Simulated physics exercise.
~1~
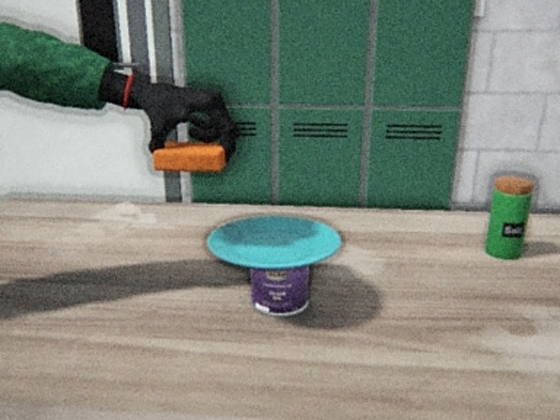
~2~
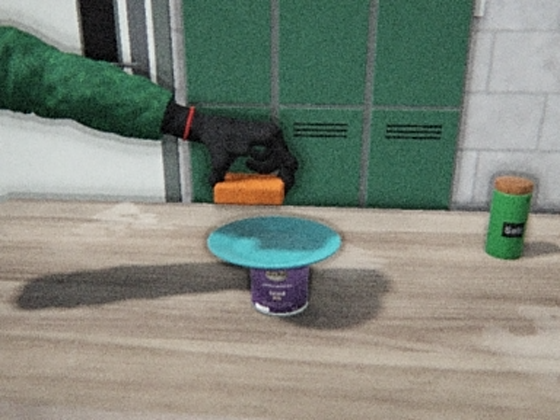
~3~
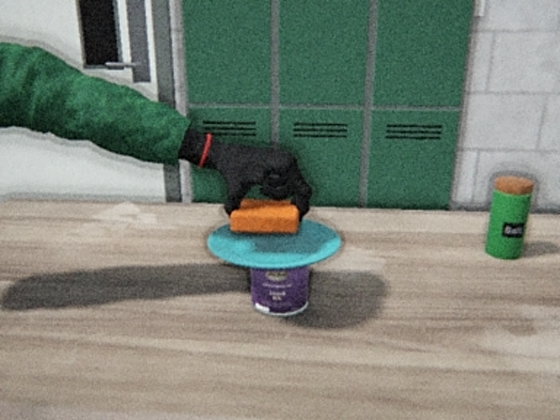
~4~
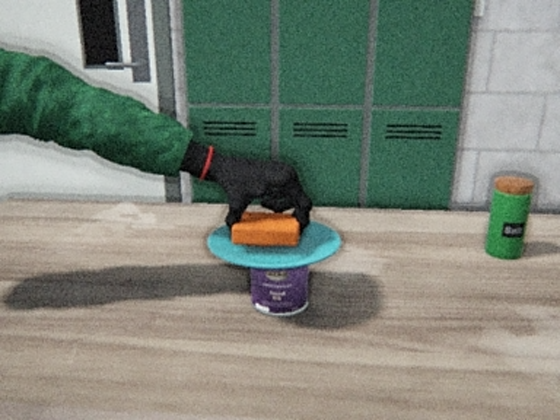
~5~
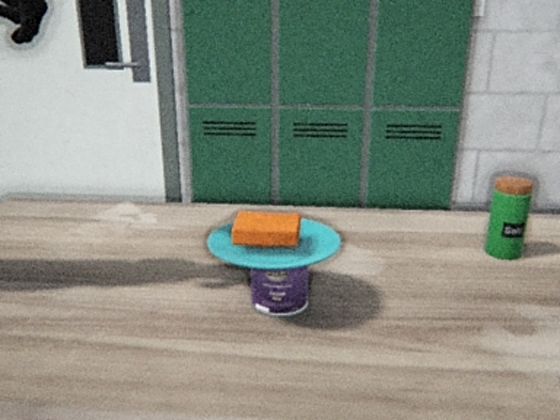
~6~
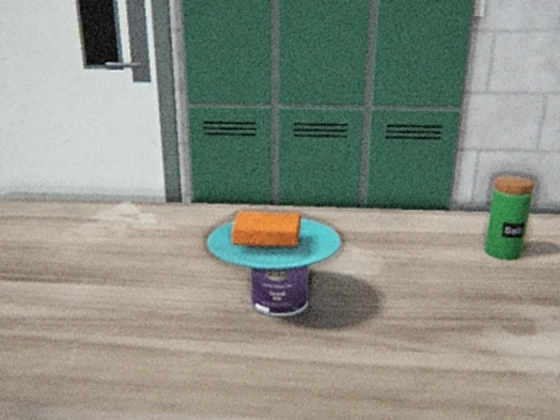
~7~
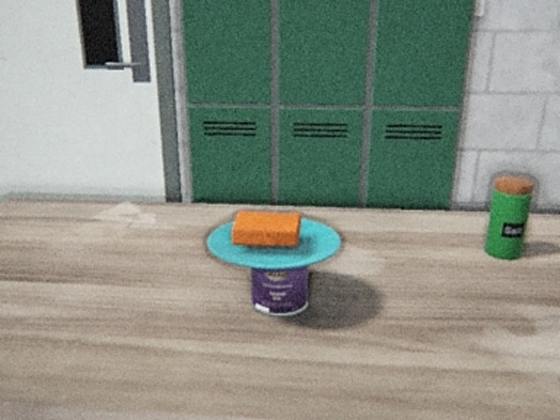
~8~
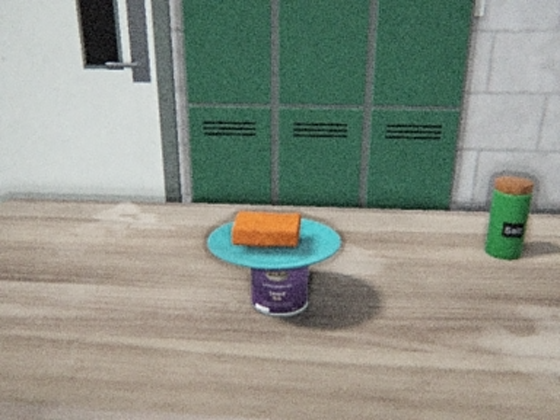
An orange sponge is lowered by a gloved hand onto a turquoise plate and stays there.
